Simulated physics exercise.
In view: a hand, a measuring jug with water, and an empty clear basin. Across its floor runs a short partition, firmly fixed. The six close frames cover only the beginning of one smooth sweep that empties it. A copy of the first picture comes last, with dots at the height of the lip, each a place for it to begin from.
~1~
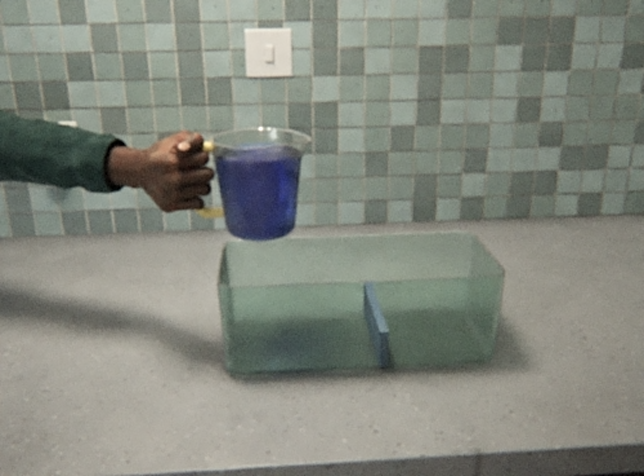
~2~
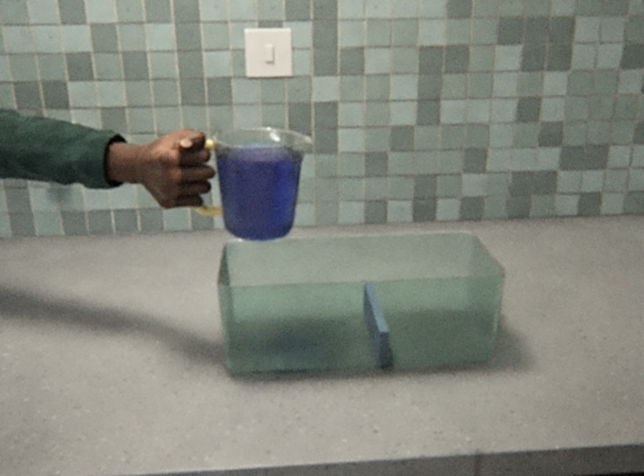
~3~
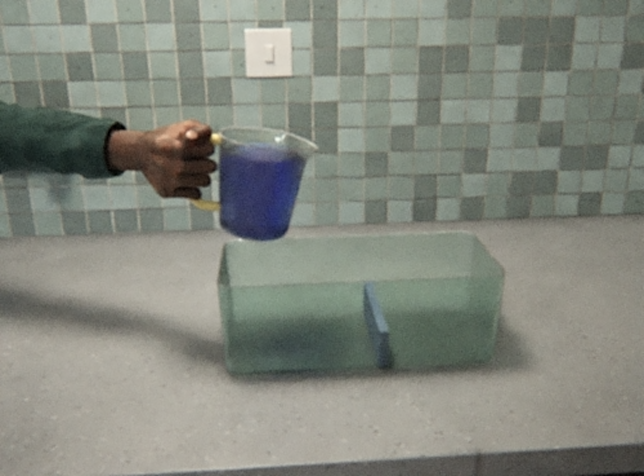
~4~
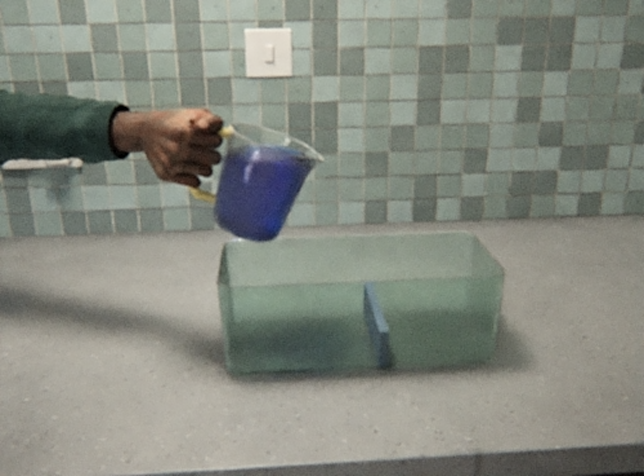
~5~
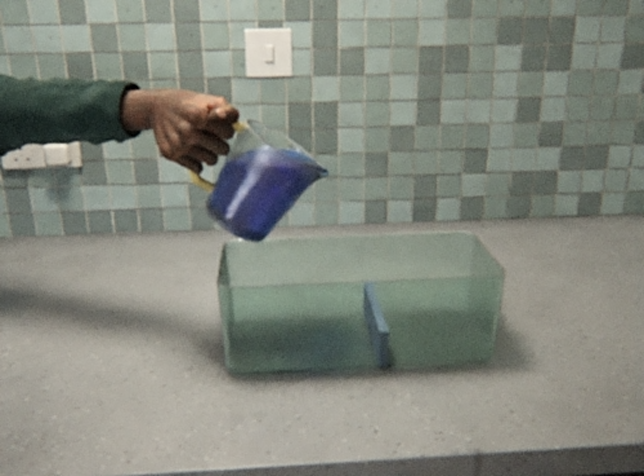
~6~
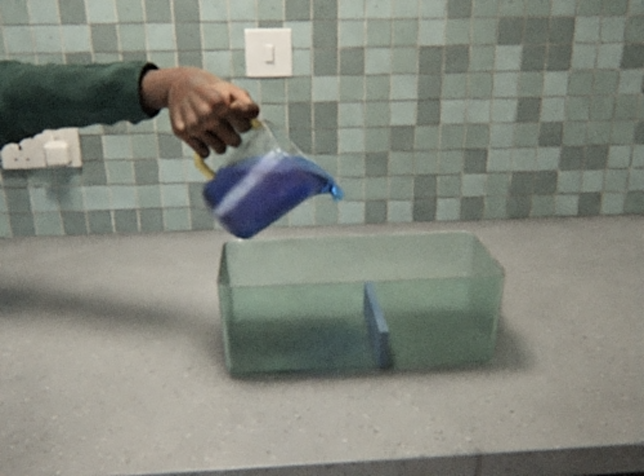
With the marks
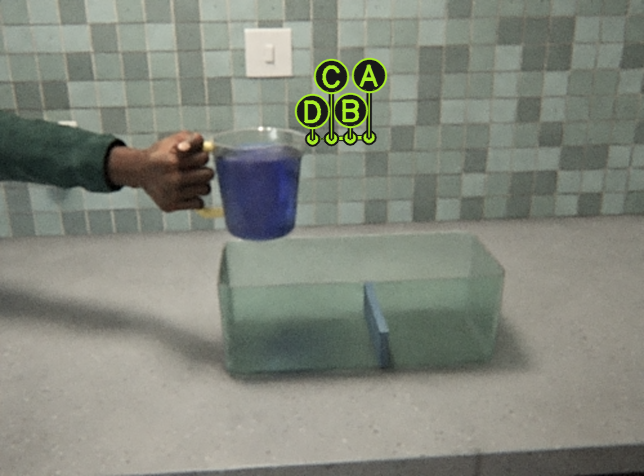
On a grey countertop before a green tiled wall, a hand holds a clear jug of blue liquid above a glass basin with a low partition, then tilts it rightward, gradually at first, until liquid reaches over the lip.
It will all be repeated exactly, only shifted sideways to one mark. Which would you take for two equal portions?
The answer is dot C.
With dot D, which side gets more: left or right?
The left side.
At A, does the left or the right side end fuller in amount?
More ends on the right.
On the marked copy, A at (369, 137); B at (350, 138); C at (331, 138); D at (312, 139).
For dot A, about 4 % ends left of the wall and 94 % right of it.
For dot B, about 7 % ends left of the wall and 92 % right of it.
For dot C, about 45 % ends left of the wall and 55 % right of it.
For dot D, about 84 % ends left of the wall and 14 % right of it.
